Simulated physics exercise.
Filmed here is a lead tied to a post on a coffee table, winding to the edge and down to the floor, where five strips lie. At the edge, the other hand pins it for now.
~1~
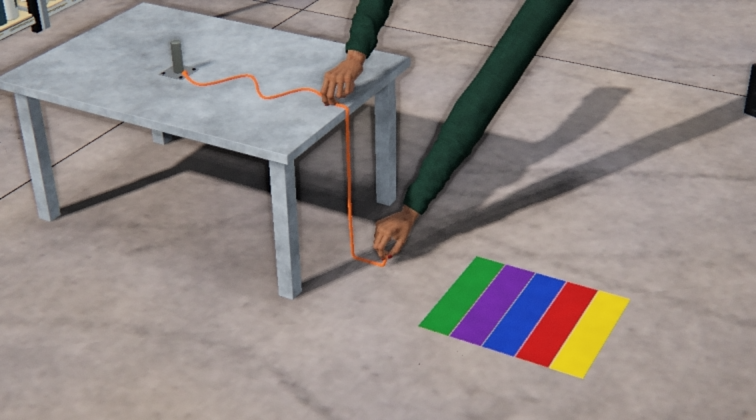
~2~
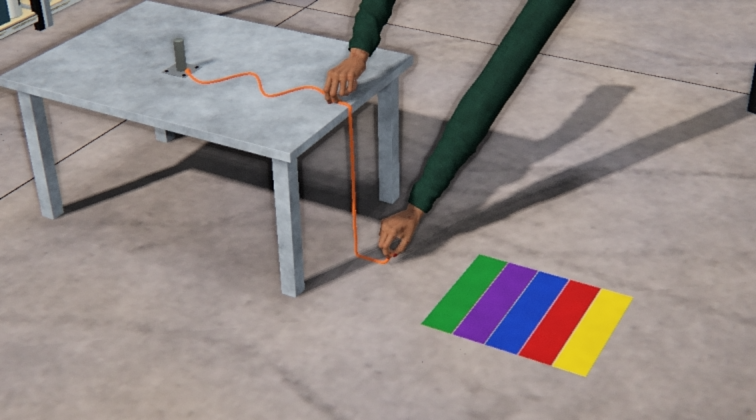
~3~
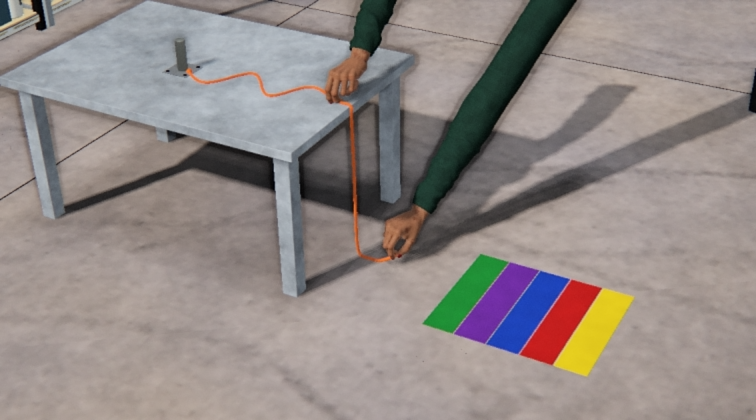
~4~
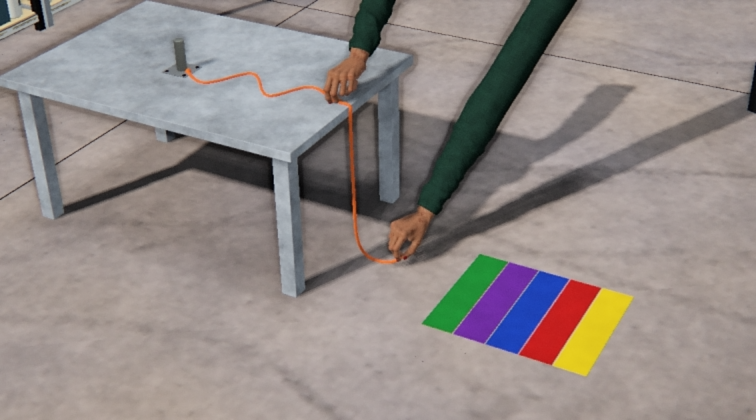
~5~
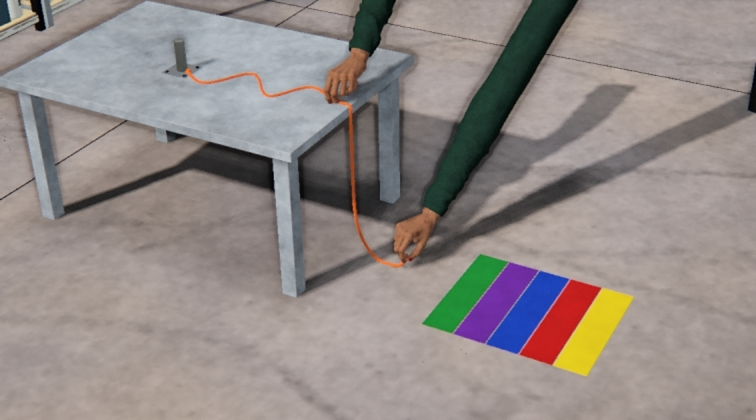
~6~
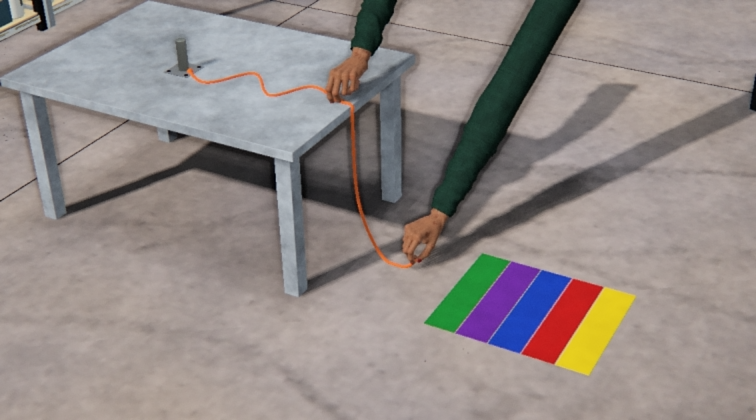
A hand held an orange cord at the edge of a gray table while the other hand, low near the floor, drew the cord's end slightly right, toward five colored strips.
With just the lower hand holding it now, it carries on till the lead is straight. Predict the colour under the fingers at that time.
The red one.
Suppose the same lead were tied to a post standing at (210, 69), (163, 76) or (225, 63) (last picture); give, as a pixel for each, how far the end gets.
In order, the pixels are (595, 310), (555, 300) and (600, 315).
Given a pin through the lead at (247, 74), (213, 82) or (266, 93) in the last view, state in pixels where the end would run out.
Near (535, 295), then (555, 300), then (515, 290).
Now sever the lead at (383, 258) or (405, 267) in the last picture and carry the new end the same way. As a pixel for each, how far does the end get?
One per try, the spots are (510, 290) and (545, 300).
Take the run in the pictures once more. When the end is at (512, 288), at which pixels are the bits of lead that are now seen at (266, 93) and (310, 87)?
Around (306, 95) and (352, 107).
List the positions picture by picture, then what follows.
End (386, 257); green (444, 317); purple (476, 327); blue (508, 337); red (541, 347); yellow (575, 358), in the first picture.
End (391, 255); lead through (200, 82) (259, 81) (299, 89) (349, 108) (353, 173) (356, 237), in the second picture.
End (396, 256), in the third picture.
End (402, 258); lead through (201, 82) (260, 81) (300, 89) (349, 108) (352, 173) (357, 237), in the fourth picture.
End (407, 259), in the fifth picture.
End (416, 261); lead through (203, 82) (261, 81) (301, 88) (351, 108) (355, 172) (371, 239), in the sixth picture.
Early on, end near (512, 288); over purple.
Midway, end near (546, 298); over blue.
At the end of the slack, end near (566, 304); over red. It gets as far as the red strip.
